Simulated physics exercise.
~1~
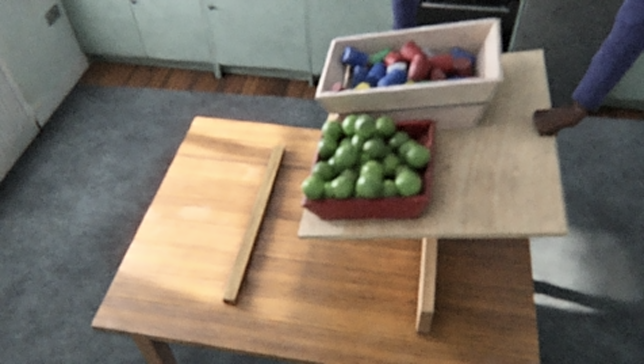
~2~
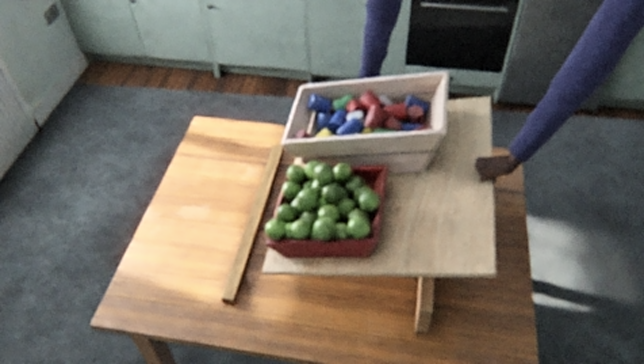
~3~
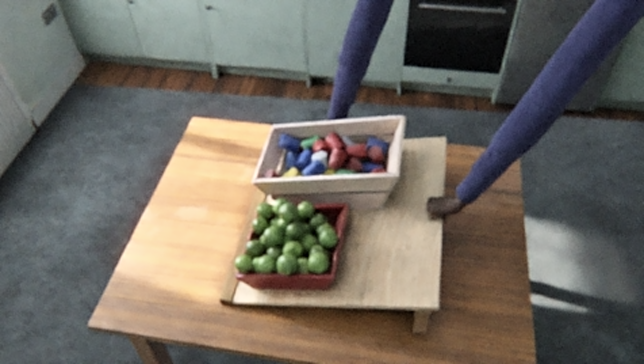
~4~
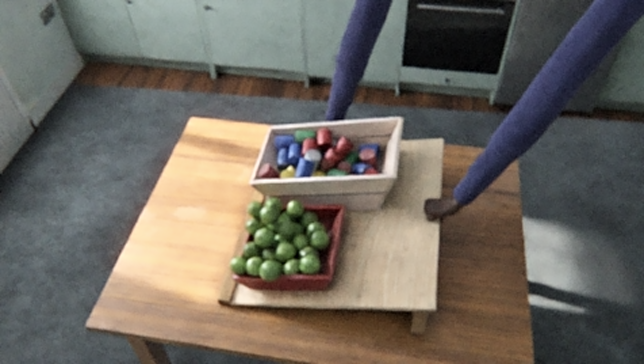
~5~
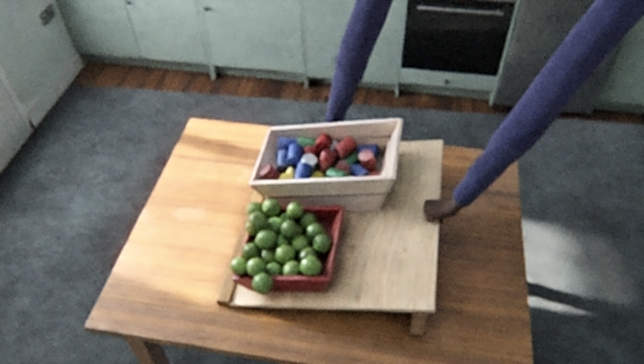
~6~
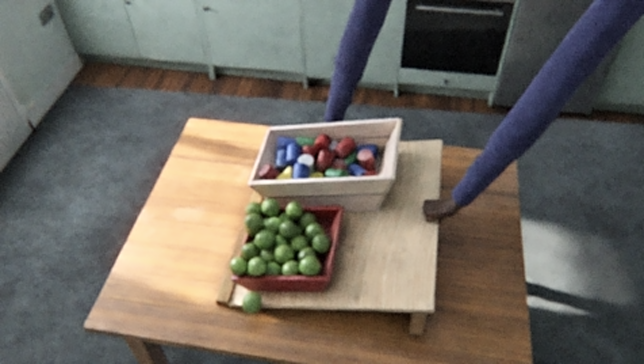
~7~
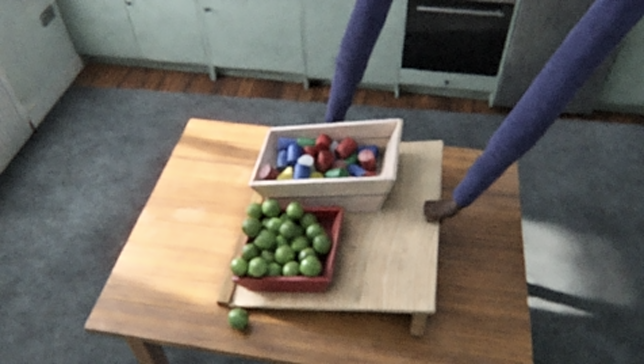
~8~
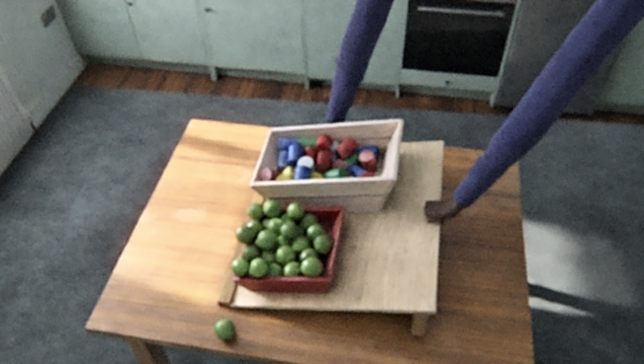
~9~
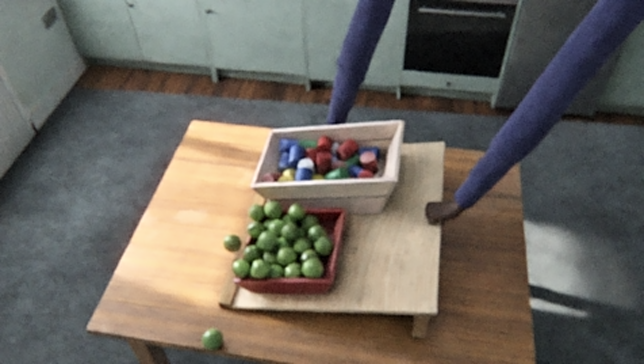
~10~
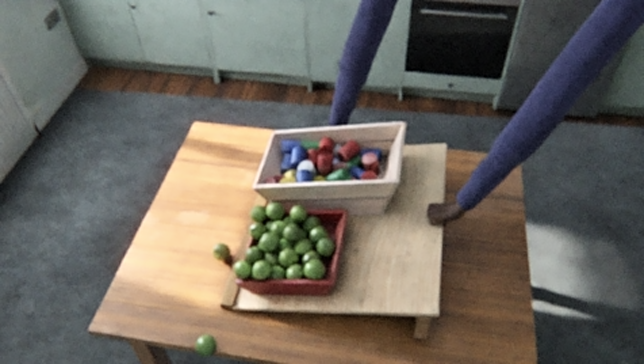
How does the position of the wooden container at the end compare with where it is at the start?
At the start the wooden container is held up toward the upper right, over the far right part of the table. By the end it is further left and lower, with the board down at the table.
The clip shows hands lowering a tilted board leftward onto a wooden table, carrying a red container of green fruit and a wooden container of colourful small items. The board stops at a batten, and two fruits leave the red container, one reaching the table's near edge.
